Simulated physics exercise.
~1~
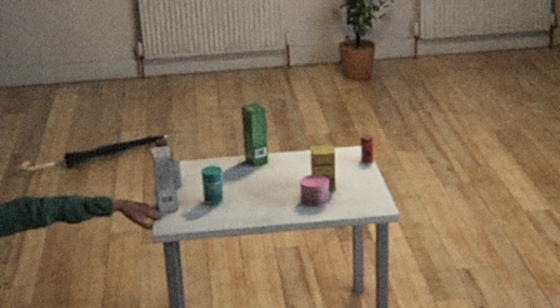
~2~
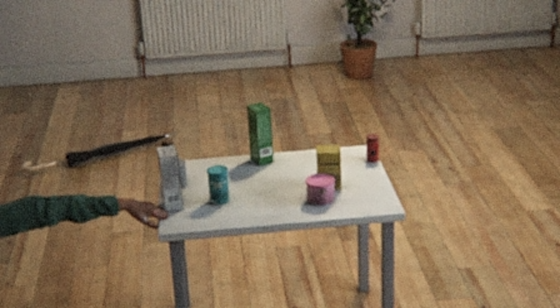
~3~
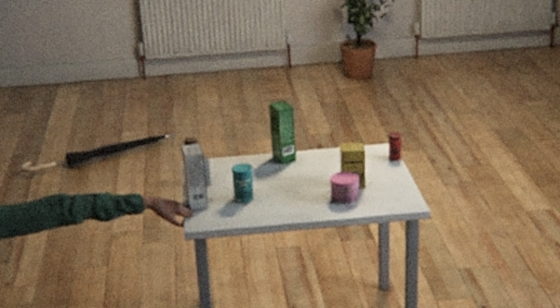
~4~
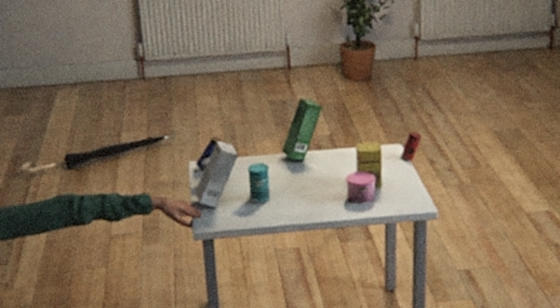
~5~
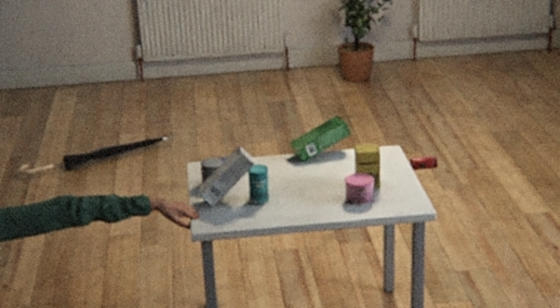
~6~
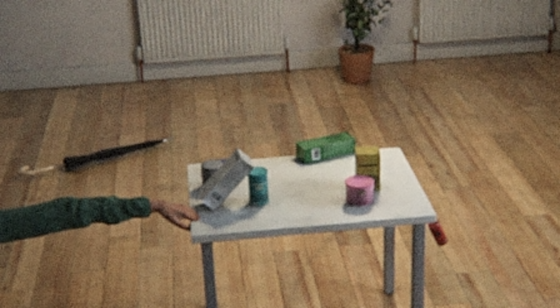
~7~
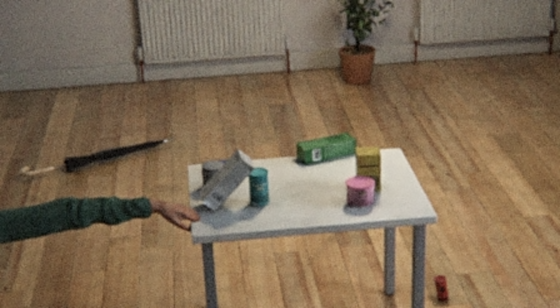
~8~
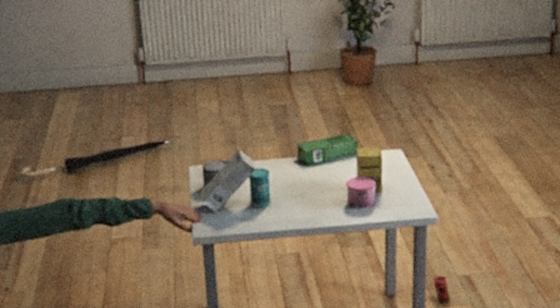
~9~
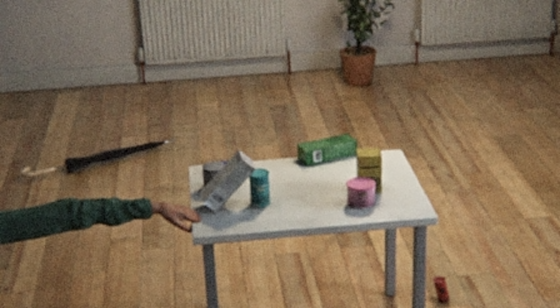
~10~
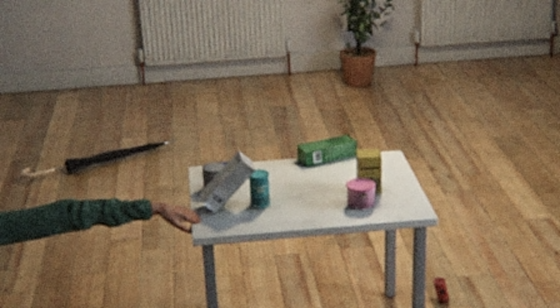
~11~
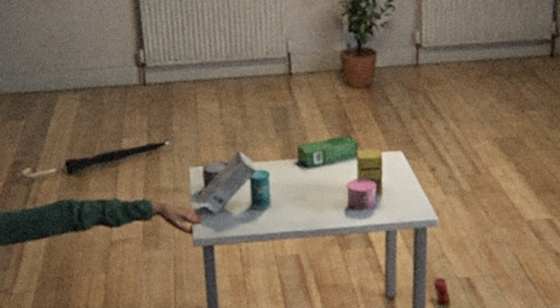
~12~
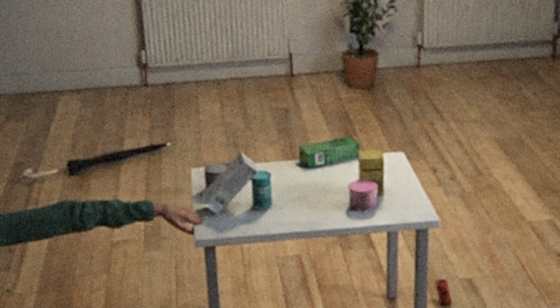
In a wood-floored room, a hand at the left edge of a small white table moved with it as it slid right and stopped; the tall green and pale cartons toppled, the pale one leaning by a turquoise tin, while a red shaker fell to the floor.
